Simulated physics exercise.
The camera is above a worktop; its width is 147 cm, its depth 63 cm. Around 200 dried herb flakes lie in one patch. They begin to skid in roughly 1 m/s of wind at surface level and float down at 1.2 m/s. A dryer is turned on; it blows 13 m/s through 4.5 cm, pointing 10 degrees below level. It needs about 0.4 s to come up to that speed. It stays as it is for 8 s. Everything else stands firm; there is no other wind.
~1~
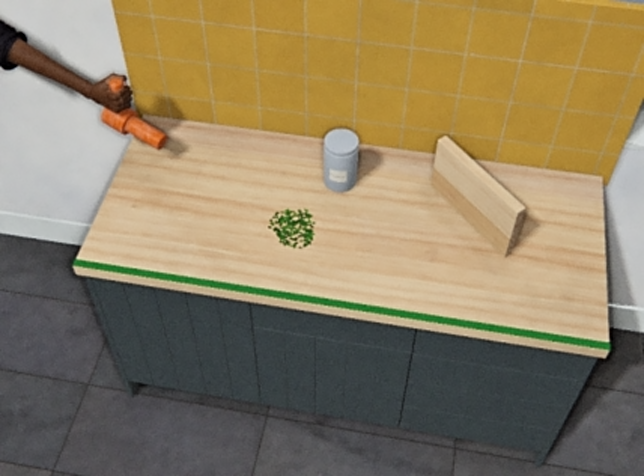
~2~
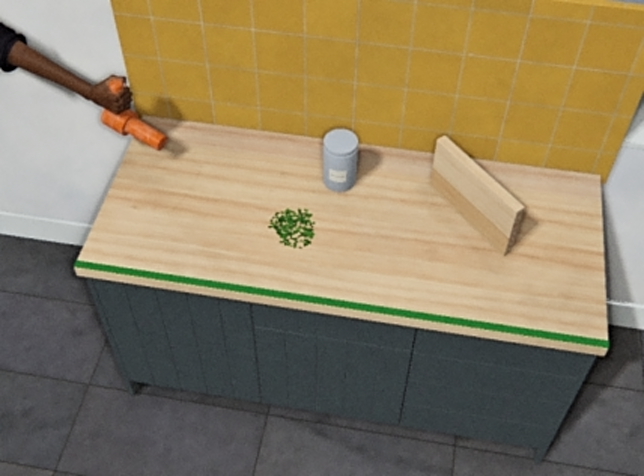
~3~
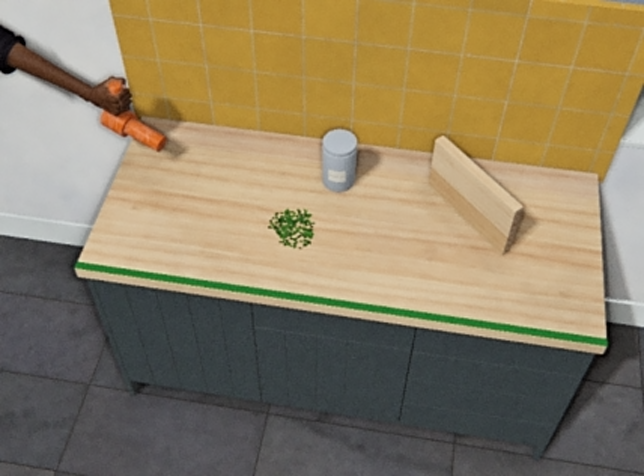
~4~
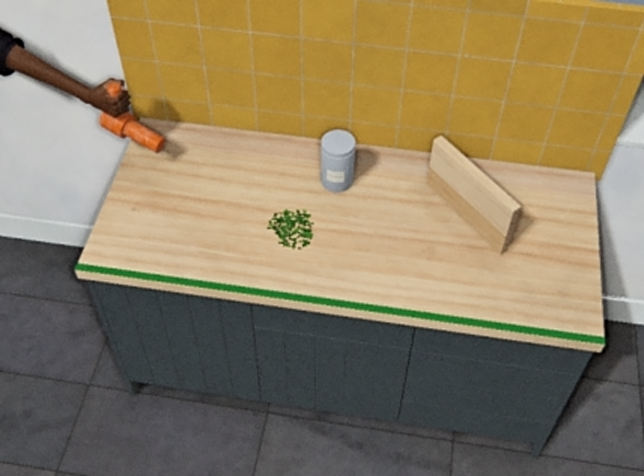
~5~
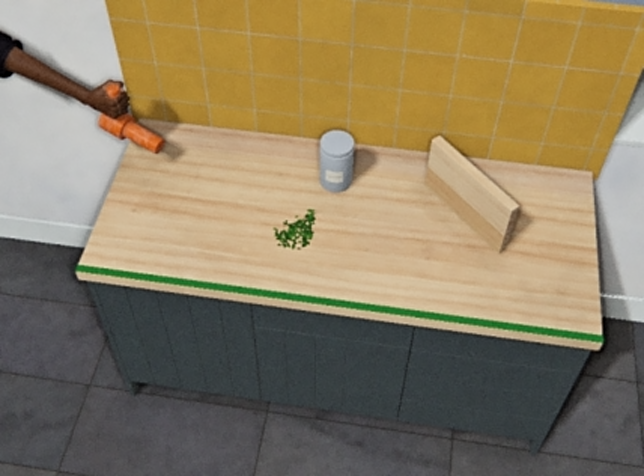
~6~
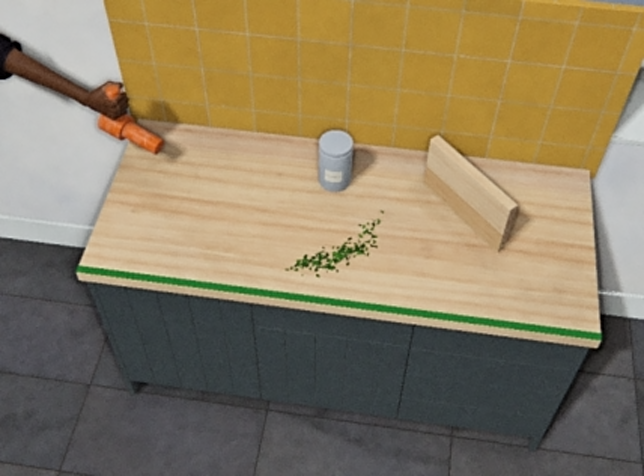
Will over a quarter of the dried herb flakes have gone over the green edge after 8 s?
As for a quarter going over the green edge: Yes.
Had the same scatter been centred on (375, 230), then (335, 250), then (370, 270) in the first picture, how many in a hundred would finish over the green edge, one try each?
In that order: 0 %, 90 %, 90 %.
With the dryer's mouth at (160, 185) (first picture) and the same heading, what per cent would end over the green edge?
In that case some 0 per cent.
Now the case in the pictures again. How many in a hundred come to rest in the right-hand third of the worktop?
Near 3 %.
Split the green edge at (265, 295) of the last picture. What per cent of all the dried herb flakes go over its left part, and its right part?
Some 0 % left, 80 % right.
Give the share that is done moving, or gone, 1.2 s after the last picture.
About 90 %.
Then, 1.2 s after the last picture the count stands so, 83 % are over the green edge.
Then, 2.2 s after the last picture the count stands so, 83 % are over the green edge.
Then, 4.0 s after the last picture the count stands so, 83 % are over the green edge.
Then, 7.6 s after the last picture, at the end, 83 % are over the green edge.
